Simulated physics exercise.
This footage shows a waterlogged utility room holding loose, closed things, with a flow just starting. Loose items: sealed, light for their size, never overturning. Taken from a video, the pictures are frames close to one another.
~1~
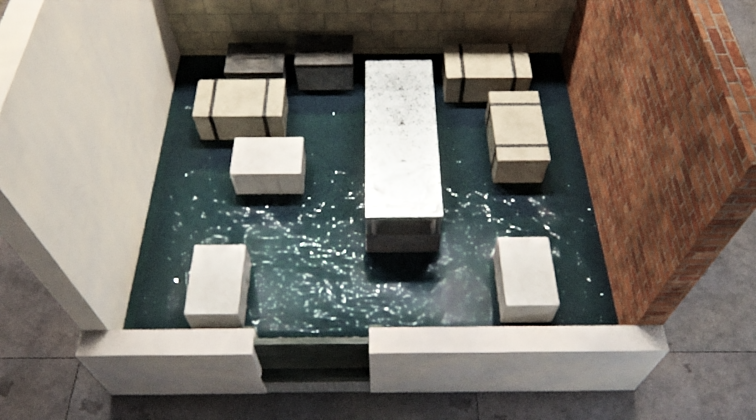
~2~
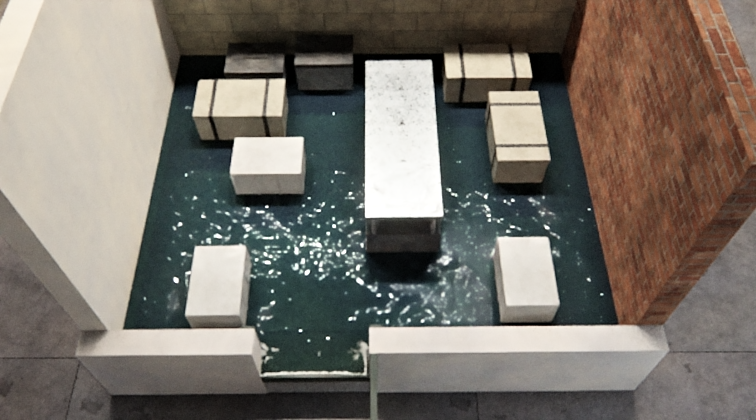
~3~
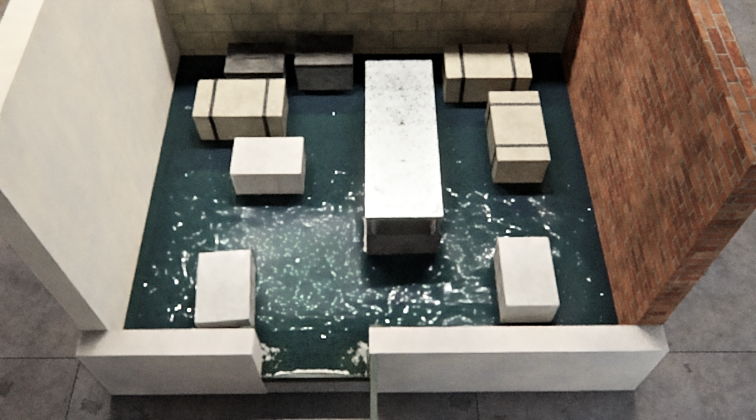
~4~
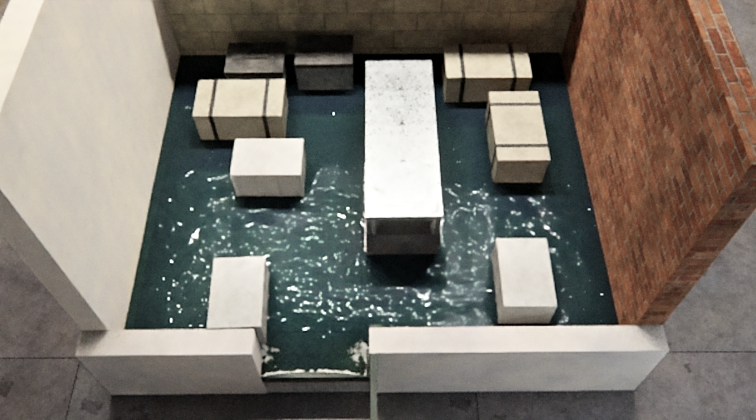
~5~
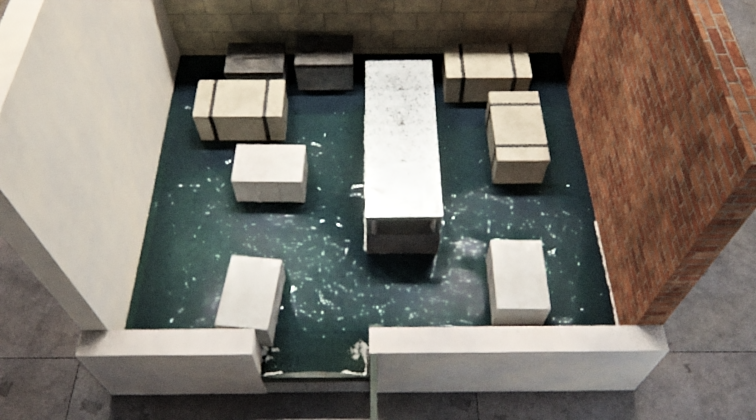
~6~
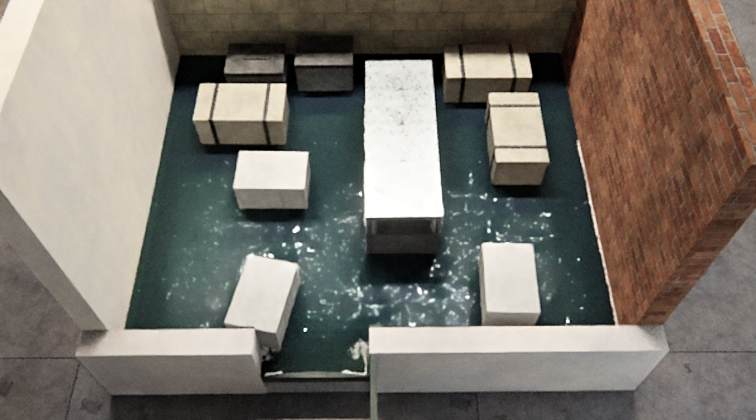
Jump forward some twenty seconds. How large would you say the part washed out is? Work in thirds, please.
The share will most likely be one third to two thirds.
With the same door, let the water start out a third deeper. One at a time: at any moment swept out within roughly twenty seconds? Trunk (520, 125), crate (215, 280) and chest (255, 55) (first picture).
As listed: Remained, escaped, remained.
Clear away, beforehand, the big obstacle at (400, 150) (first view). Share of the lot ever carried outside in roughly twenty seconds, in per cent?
Roughly 40 in a hundred.
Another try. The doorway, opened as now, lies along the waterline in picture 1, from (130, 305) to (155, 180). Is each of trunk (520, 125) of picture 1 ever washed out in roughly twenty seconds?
My call: Still in.
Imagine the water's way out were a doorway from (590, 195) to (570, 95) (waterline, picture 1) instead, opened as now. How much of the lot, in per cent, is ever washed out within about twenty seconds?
Close to 80 percent, more or less.
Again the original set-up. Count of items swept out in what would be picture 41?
The number works out to 3.
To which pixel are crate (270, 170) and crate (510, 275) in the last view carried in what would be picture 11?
First top about at (267, 207); second top about at (475, 289).
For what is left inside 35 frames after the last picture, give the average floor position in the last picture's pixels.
Close to pixel (341, 199).
A moment on, 1 of 8 are out; 7 afloat.
Next, 2 of 8 are out; 6 afloat.
Later, 3 of 8 are out; 5 afloat.
In the end, 4 of 8 are out; 4 afloat.
